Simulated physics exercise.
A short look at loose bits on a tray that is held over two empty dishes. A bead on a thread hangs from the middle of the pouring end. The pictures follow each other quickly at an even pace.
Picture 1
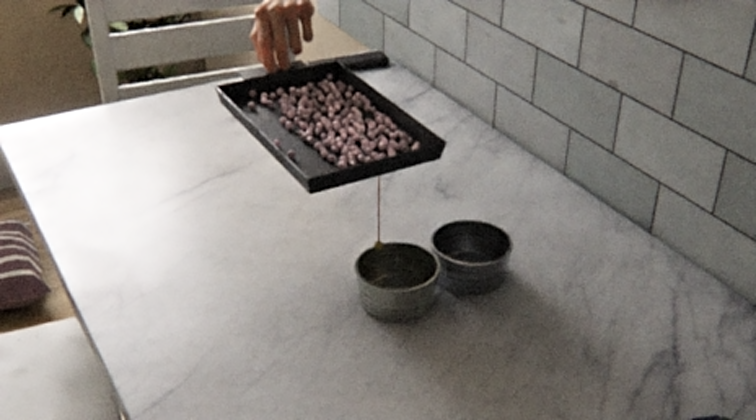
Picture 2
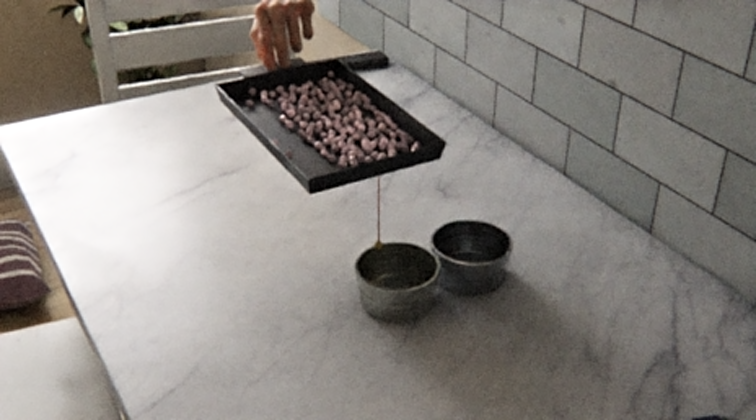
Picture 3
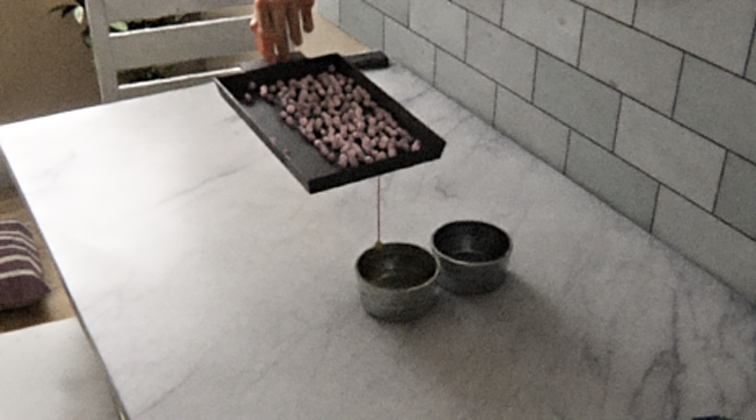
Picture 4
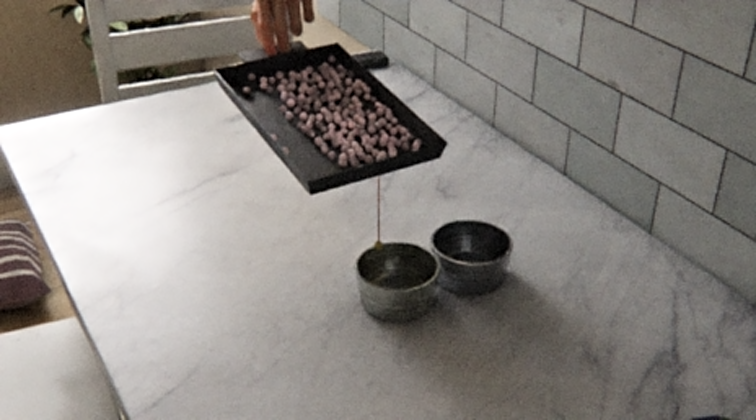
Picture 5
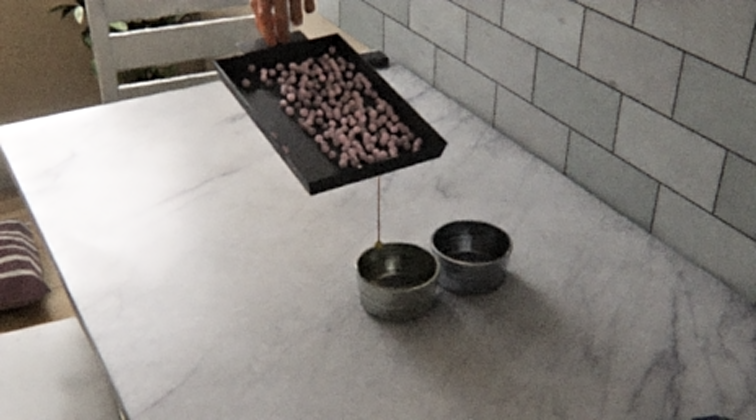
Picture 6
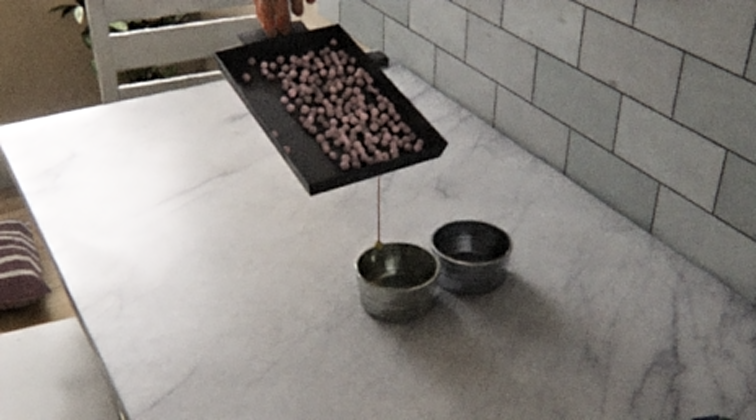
The video shows a hand holding a dark tray of small, round, pinkish-brown pieces above two round dishes on a marble surface, slowly raising the tray's far end while some pieces shift slightly and a bead hangs on a thread.
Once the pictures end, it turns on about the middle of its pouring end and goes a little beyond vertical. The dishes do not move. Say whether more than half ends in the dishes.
They take under half between them.
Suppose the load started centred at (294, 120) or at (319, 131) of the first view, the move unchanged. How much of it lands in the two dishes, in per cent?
Roughly 20 per cent, and 30 per cent.
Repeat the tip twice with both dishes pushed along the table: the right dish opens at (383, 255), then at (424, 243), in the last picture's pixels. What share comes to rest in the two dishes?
The first gives 20 %, the second 20 %.
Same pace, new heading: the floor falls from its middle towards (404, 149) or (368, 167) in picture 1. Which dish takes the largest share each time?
The first try: The right dish. The second: The dish on the left.
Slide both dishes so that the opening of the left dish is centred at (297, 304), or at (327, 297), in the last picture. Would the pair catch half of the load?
In turn: Most of it; most of it.
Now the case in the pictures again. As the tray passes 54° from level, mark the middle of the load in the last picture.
Close to (366, 151).
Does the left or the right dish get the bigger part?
More ends in left.
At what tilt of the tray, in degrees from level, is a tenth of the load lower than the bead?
Near 80 degrees.
Soon, tray tipped steeply; nearly all on the tray; a stray few outside both; a stray few in the air.
A while on, tray tipped right over; about a quarter on the tray; about a quarter in the left dish; about a quarter outside both; about a quarter in the air.
Towards the end, tray tipped past a quarter turn; about a third in the left dish; a stray few in the right dish; about two thirds outside both.
Finally, tray tipped past a quarter turn; about a third in the left dish; a stray few in the right dish; about two thirds outside both.
